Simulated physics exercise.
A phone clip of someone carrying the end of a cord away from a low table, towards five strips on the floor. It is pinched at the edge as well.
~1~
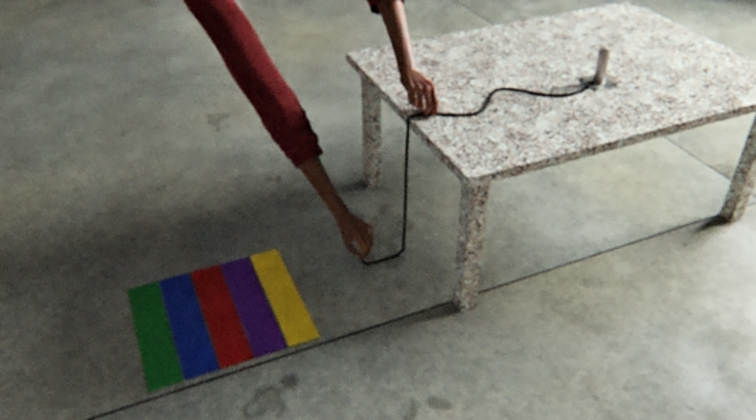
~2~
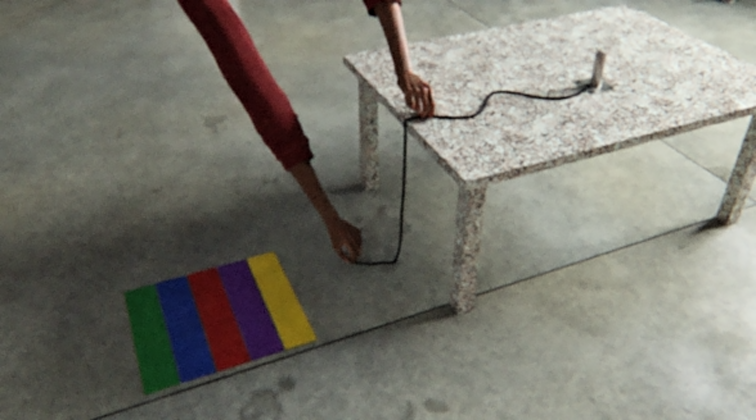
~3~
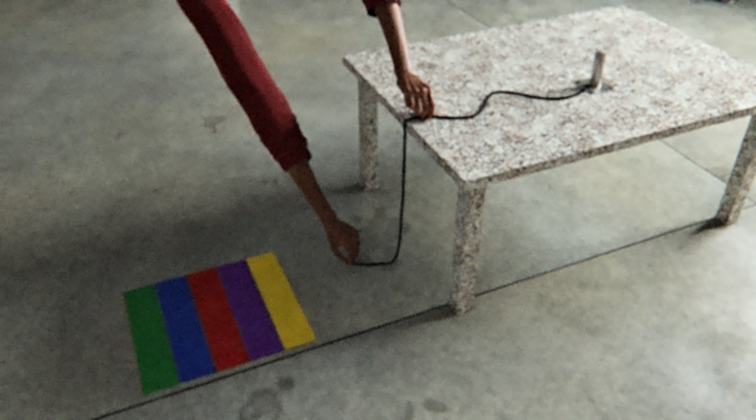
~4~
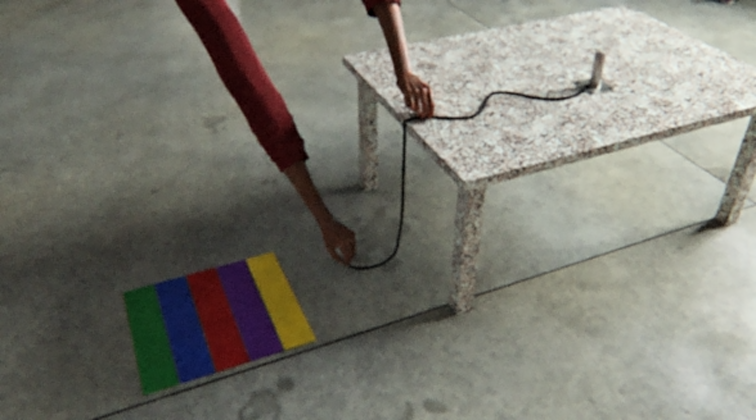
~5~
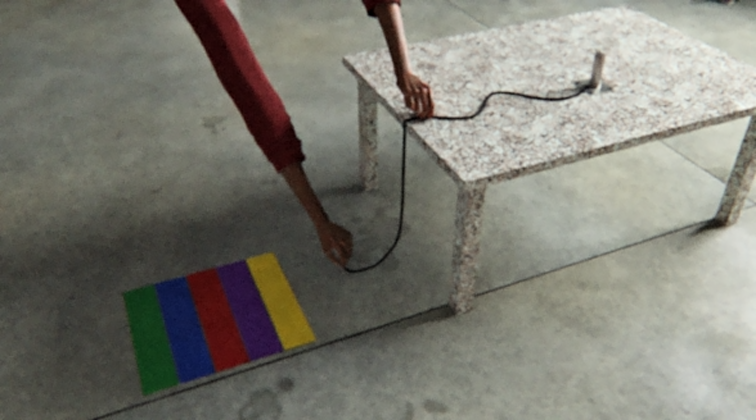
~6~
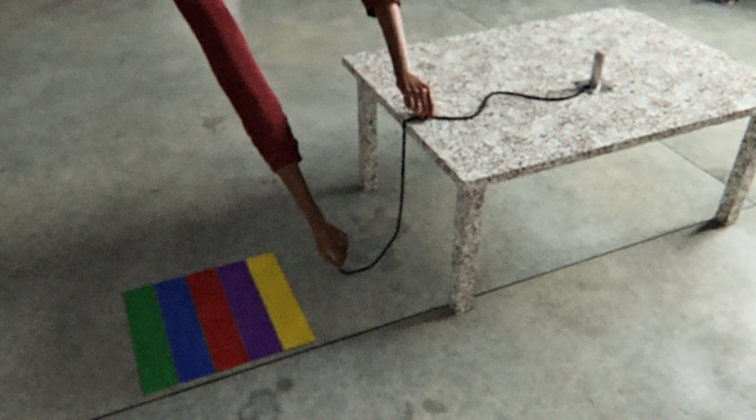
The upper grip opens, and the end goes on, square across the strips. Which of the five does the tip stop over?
The end stops over the red strip.
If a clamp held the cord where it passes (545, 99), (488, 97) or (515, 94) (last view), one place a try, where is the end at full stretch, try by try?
Try by try, around (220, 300), (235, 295) and (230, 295).
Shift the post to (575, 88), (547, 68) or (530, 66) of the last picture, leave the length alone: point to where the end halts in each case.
In that order: (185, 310), (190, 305) and (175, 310).
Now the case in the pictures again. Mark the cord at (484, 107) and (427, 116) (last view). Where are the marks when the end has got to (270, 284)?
About (458, 112), and the other about (403, 136).
Early on, end near (270, 284); over yellow.
Midway, end near (234, 295); over purple.
At the end of the slack, end near (211, 301); over red. It gets as far as the red strip.
